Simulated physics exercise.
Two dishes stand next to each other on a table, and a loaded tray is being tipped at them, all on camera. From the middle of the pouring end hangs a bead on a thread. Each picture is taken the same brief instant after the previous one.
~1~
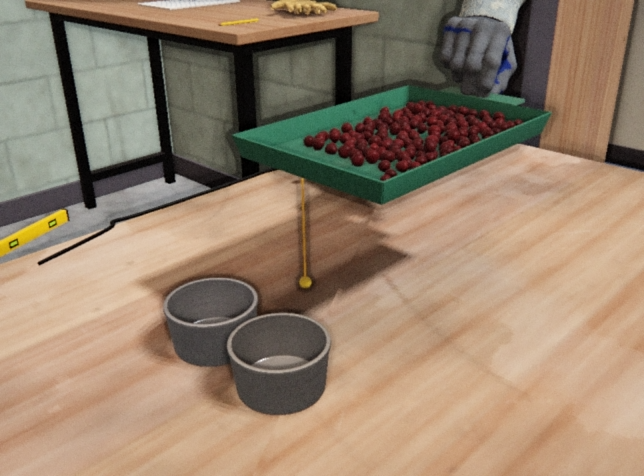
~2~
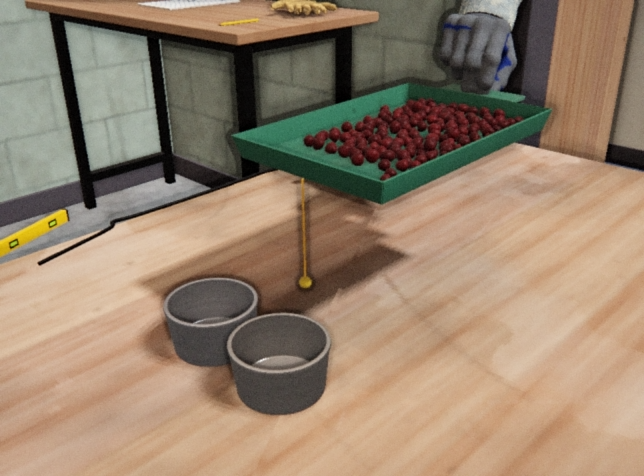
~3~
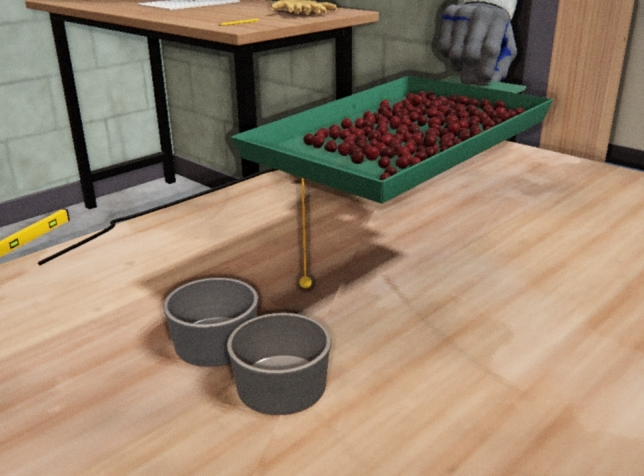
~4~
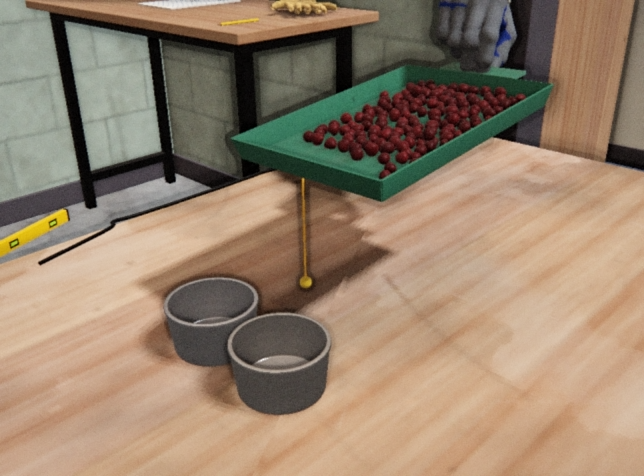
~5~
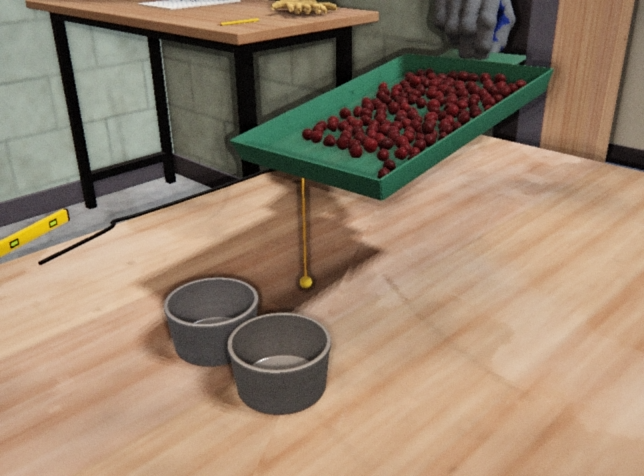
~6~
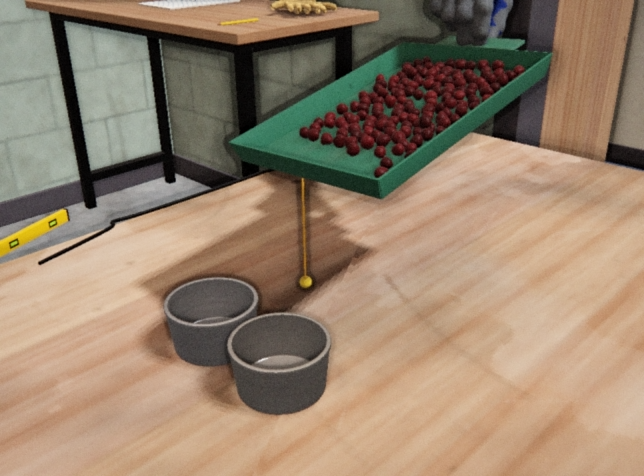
At first, a gloved hand holds a green tray of dark red dried cherries nearly level above a wooden table, with two grey dishes and a hanging yellow bead below. Then the hand gradually raises the far end, steepening the tray slightly while the cherries stay bunched inside and the dishes remain still.
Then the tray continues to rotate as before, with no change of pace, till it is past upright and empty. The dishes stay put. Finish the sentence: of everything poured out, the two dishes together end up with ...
They end up with the majority of it.
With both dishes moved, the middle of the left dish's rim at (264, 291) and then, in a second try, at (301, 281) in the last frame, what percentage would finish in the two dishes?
In the first position around 30 percent, in the second around 0 percent.
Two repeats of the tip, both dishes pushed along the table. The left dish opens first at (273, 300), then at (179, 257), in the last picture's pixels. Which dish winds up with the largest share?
The first try: The left-side dish. The second: The right-side dish.
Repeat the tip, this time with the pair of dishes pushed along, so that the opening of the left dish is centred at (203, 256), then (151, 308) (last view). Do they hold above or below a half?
First try: A minority; second try: A minority.
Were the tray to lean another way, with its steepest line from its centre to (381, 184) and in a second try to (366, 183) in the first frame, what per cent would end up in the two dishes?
You'd get 20 per cent the first time and 30 per cent the second time.
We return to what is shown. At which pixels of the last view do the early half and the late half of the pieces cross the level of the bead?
I'd put it at roughly (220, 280), and after that at roughly (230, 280).
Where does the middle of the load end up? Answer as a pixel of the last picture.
Once it all stops, the middle lies near (218, 334).
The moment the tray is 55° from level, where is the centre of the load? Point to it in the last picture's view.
Near (302, 116).
Soon after the last picture, tray tipped steeply; nearly all on the tray; a stray few in the left dish; a stray few in the air.
A little later, tray tipped right over; about a quarter on the tray; a small part in the right dish; about a third in the left dish; a small part outside both; about a quarter in the air.
Later still, tray tipped past a quarter turn; about a quarter in the right dish; about half in the left dish; about a quarter outside both.
At rest, tray tipped past a quarter turn; about a quarter in the right dish; about half in the left dish; about a quarter outside both.
